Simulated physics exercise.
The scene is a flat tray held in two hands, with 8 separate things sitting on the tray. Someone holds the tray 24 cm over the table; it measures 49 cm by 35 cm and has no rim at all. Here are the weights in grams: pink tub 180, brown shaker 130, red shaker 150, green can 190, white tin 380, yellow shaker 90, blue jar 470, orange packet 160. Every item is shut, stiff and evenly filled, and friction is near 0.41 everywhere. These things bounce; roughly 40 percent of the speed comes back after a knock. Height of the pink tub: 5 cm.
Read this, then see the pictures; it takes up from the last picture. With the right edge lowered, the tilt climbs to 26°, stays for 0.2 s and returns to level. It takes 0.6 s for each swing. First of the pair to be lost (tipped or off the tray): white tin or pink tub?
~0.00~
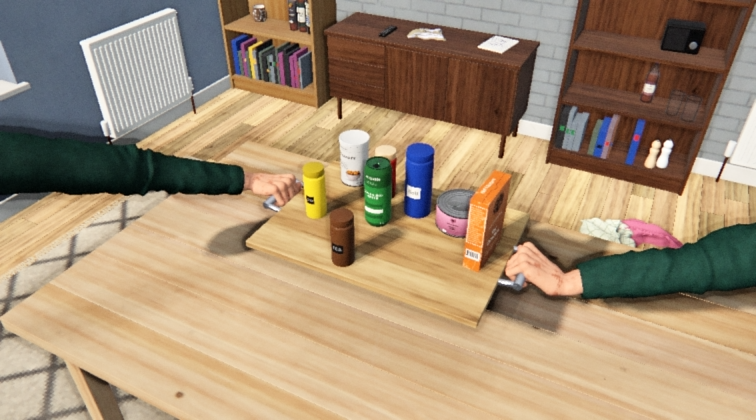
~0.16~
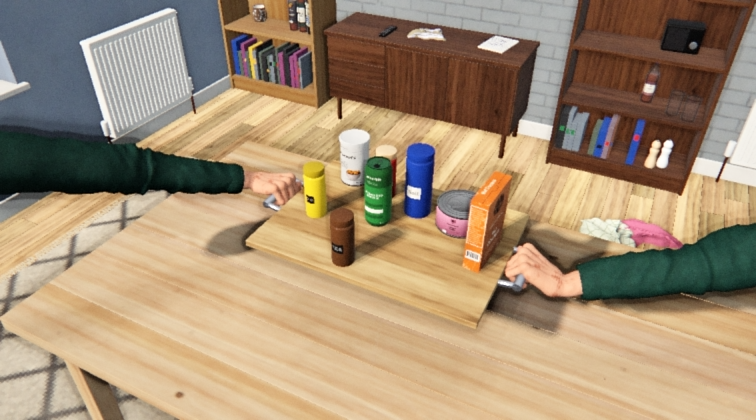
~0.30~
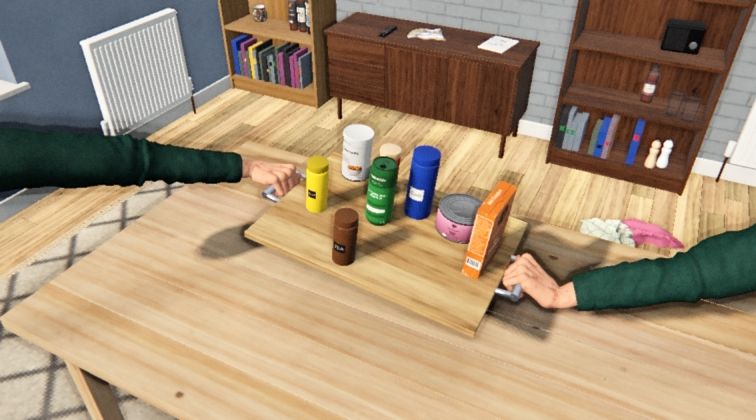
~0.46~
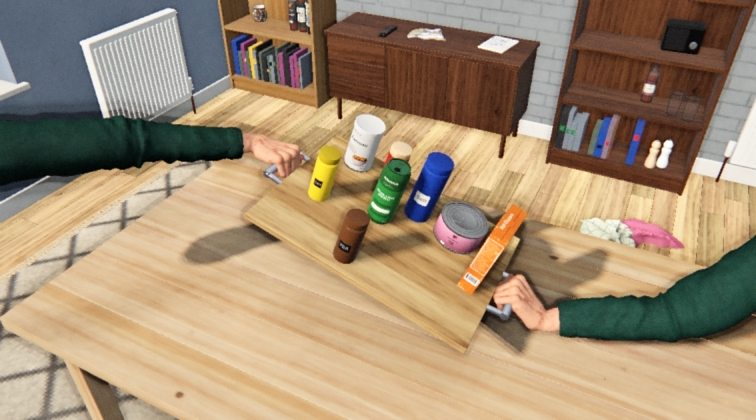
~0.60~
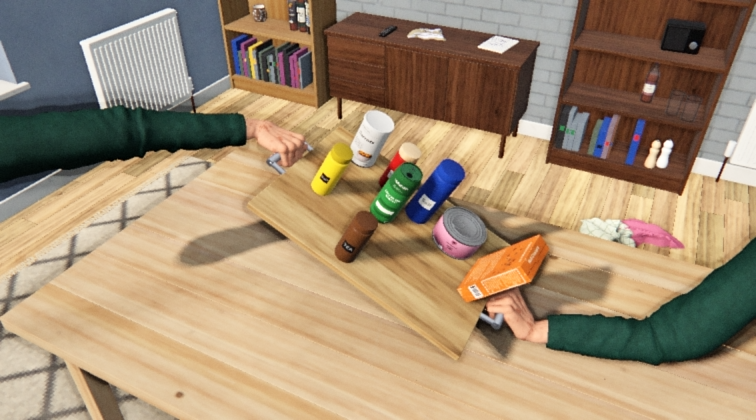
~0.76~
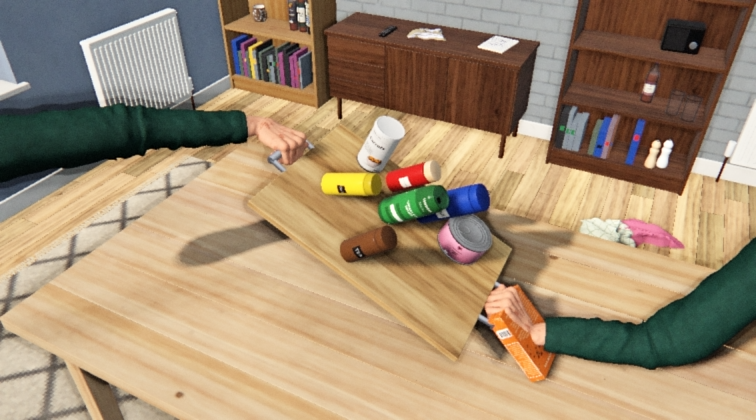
Of the two named, the latter goes sooner.
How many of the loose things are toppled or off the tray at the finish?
Tally: 7.
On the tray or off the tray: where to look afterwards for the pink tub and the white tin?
Well, the pink tub is out of bounds, and the white tin is still in bounds.
After 0.96 s, tilt 25°, right edge down; pink tub slid 12 cm near (505, 265); white tin slid 9 cm near (401, 161); green can on its side.
After 1.16 s, tilt 16°, right edge down; pink tub, green can and blue jar now off the tray; white tin slid 17 cm near (428, 180); brown shaker on its side.
After 1.26 s, tilt 8°, right edge down; white tin slid 20 cm near (437, 183); brown shaker on its side; red shaker on its side.
After 1.66 s, tray level; brown shaker now off the tray; white tin slid 21 cm near (436, 181); red shaker on its side.
By the end (2.1 s), off the tray, pink tub, brown shaker, green can, blue jar and orange packet; tipped over on the tray, red shaker and yellow shaker; not toppled but over 5 cm from the start, white tin. Seen from the same camera at the end, white tin near (436, 181), pink tub near (504, 305). White tin was never lost; pink tub went at 0.98 s.
